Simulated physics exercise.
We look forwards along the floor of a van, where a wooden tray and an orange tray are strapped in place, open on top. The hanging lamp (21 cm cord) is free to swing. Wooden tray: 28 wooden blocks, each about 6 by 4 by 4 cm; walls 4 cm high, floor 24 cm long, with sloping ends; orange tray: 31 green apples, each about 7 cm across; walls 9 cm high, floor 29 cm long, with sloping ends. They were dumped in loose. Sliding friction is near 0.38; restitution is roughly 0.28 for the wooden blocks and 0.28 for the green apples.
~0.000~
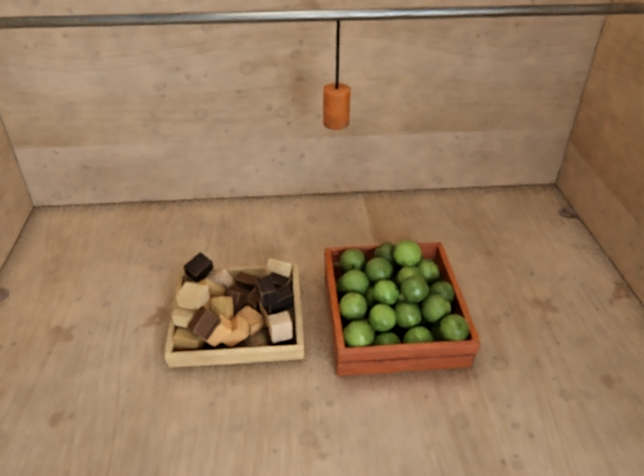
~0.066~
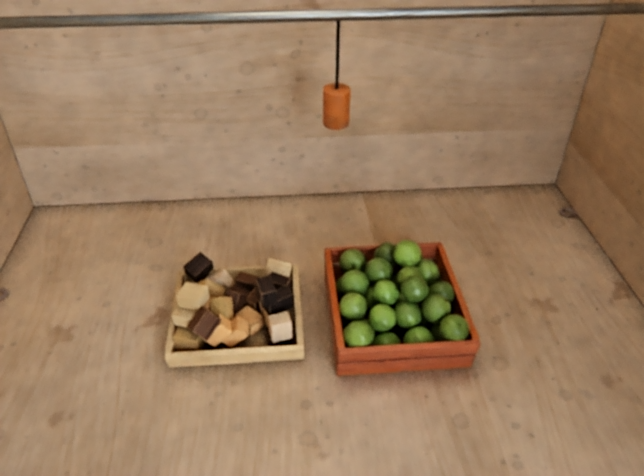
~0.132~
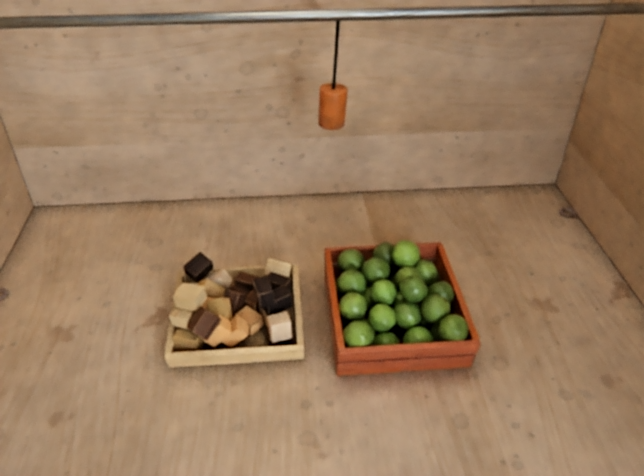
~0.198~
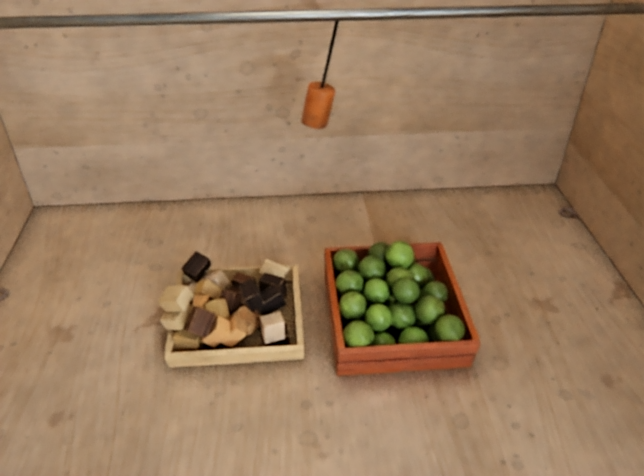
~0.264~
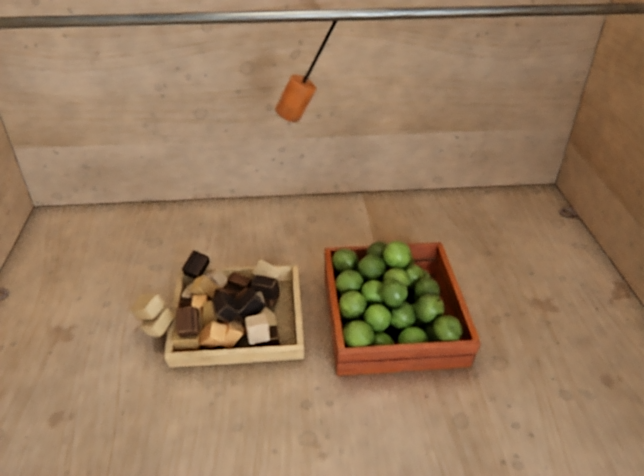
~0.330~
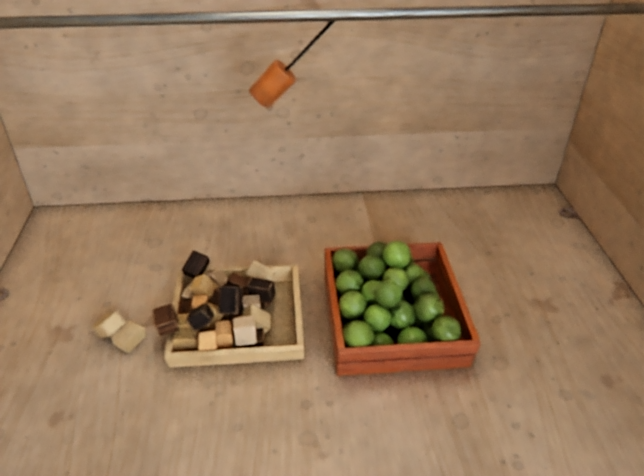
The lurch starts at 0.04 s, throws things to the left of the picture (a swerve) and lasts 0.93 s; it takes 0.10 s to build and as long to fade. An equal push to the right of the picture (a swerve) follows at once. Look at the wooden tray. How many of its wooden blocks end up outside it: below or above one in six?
The wooden tray loses over a sixth of its wooden blocks.
After 0.66 s, the wooden tray is down by 5 of 28 and the orange tray is down by 1 of 31.
After 1.08 s, the wooden tray is down by 5 of 28 and the orange tray is down by 1 of 31.
After 1.65 s, the wooden tray is down by 7 of 28 and the orange tray is down by 2 of 31.
Final count (at 2.40 s), the wooden tray is down by 8 of 28 and the orange tray is down by 2 of 31. Asked share, 8 of 28, 29 per cent.
